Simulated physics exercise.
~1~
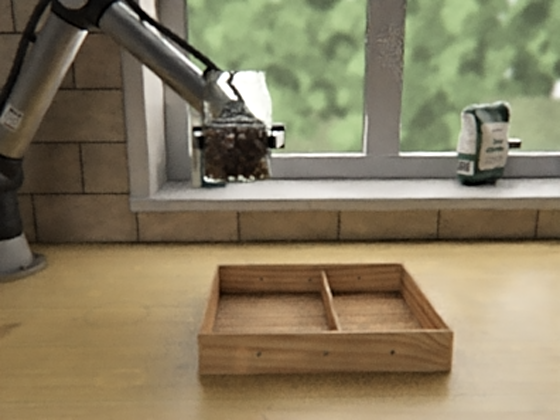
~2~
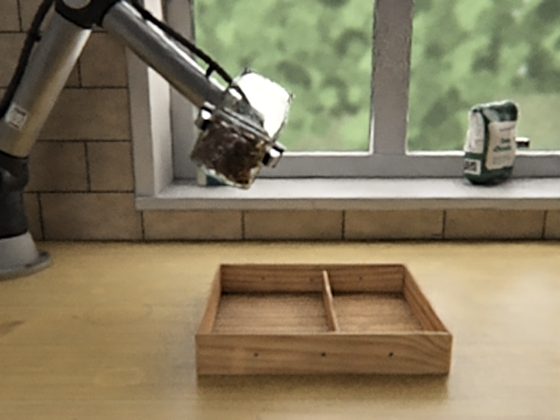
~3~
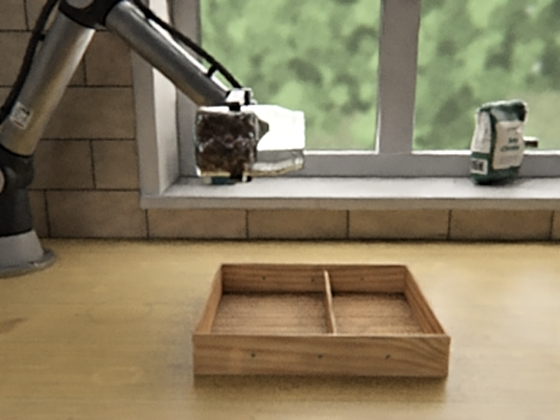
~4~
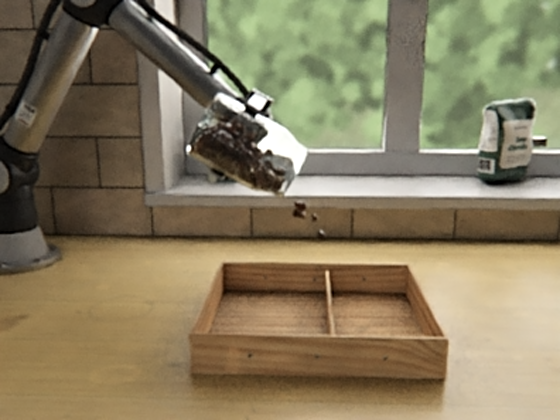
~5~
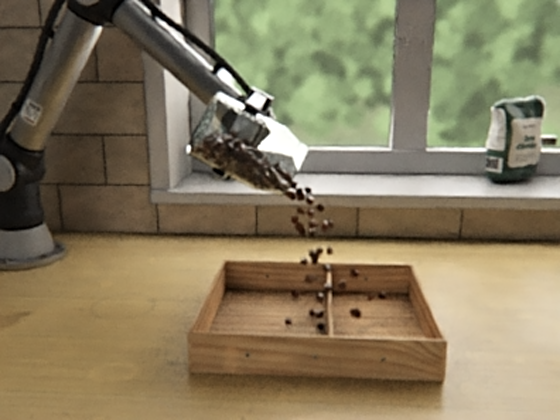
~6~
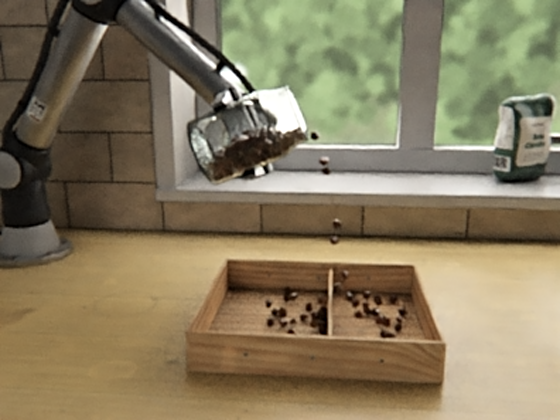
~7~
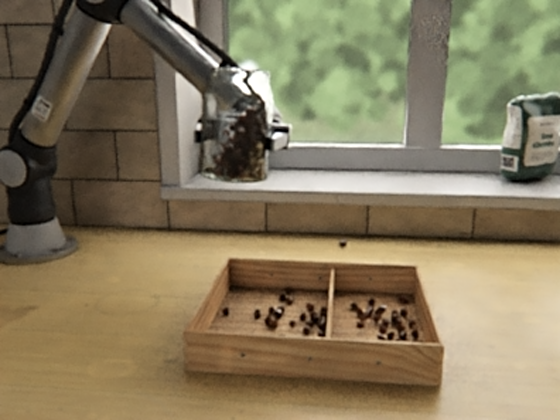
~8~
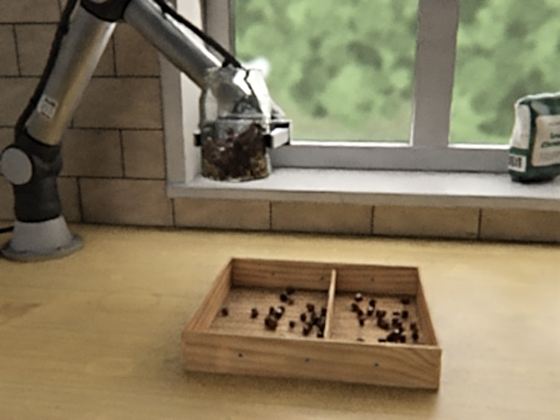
A robot arm holds a clear jar of small brown pellets upright above a wooden tray, which sits on a table before a window and is divided in two by a cross wall. The arm tips the jar to the right until it lies on its side. A few pellets slip from the mouth, then a thicker stream falls and scatters on both sides of the divider. The arm swings the jar back upright as the last pellets drop. Small scatterings lie in both compartments, while most of the pellets remain in the jar.
